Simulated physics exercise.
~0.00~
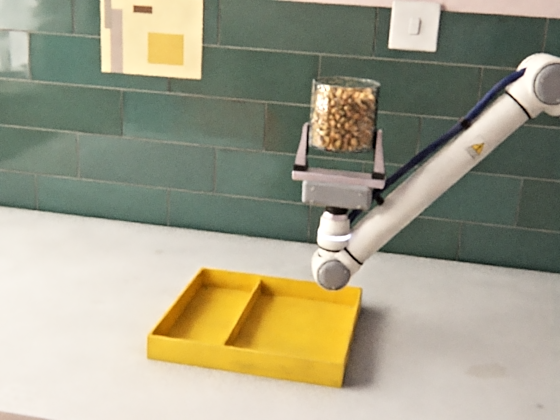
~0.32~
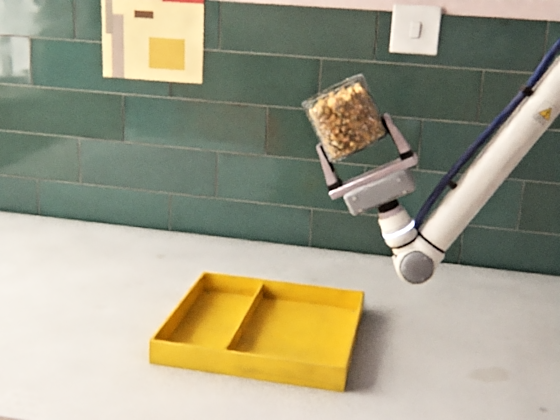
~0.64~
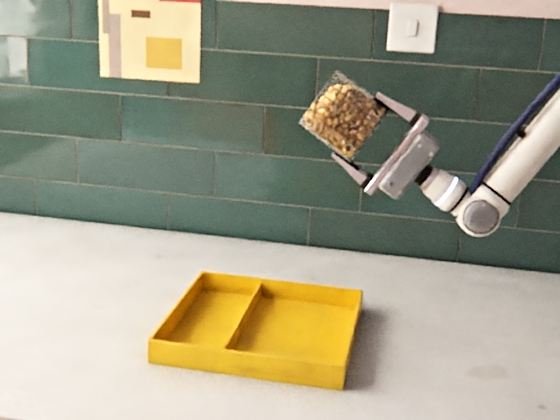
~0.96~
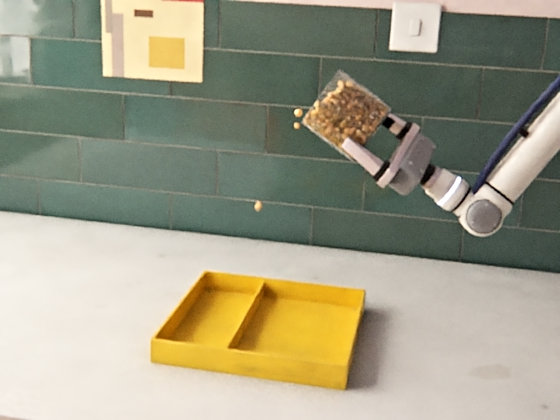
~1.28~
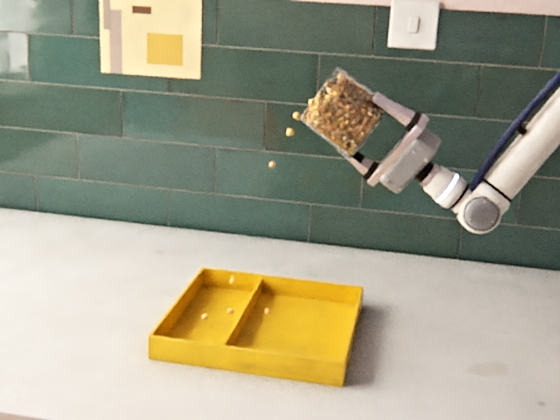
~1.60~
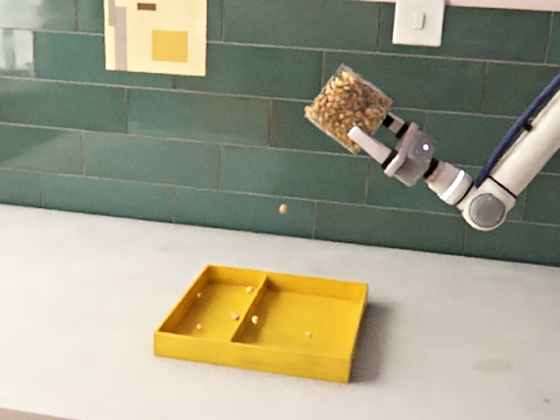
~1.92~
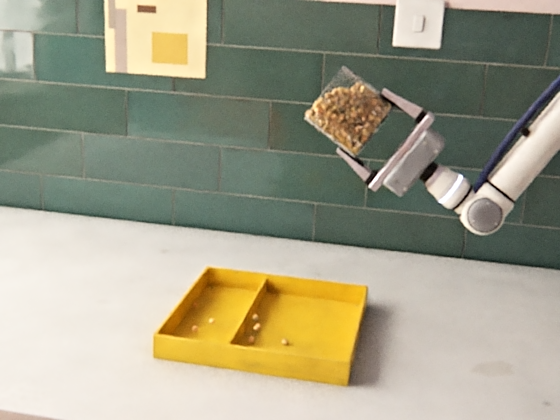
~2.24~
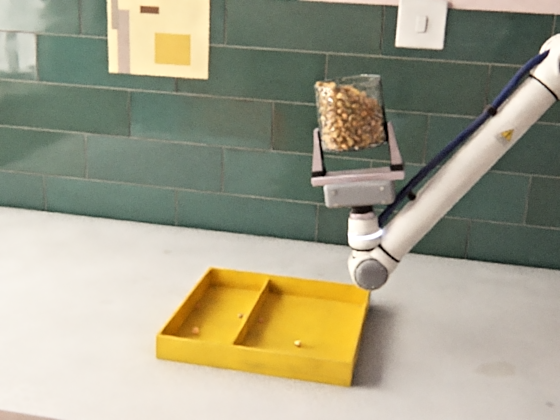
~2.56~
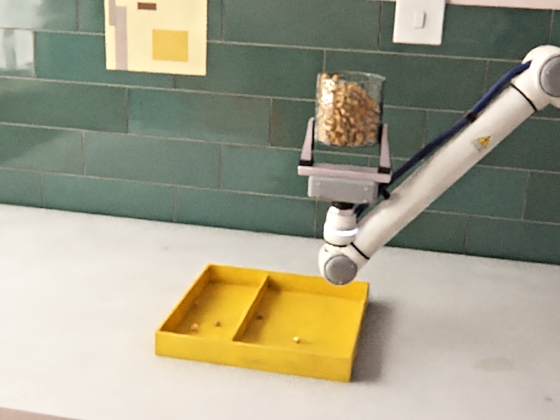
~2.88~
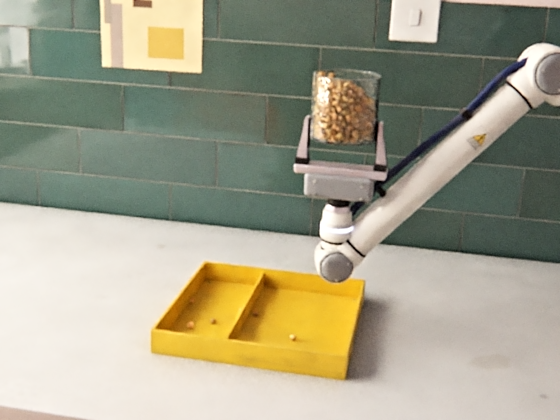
A white robot arm at the right grips a clear tumbler nearly full of dried chickpeas above a pale table top, seen from the front and slightly above. Below it sits a shallow yellow tray split by a cross wall, with green tiles, a light switch and a pale poster behind. The arm tips the tumbler to the left, and its gripper rolls about while a few chickpeas tumble out and scatter into both parts of the tray. It then swings the tumbler upright again, still holding most of its load, leaving only a sparse handful below.
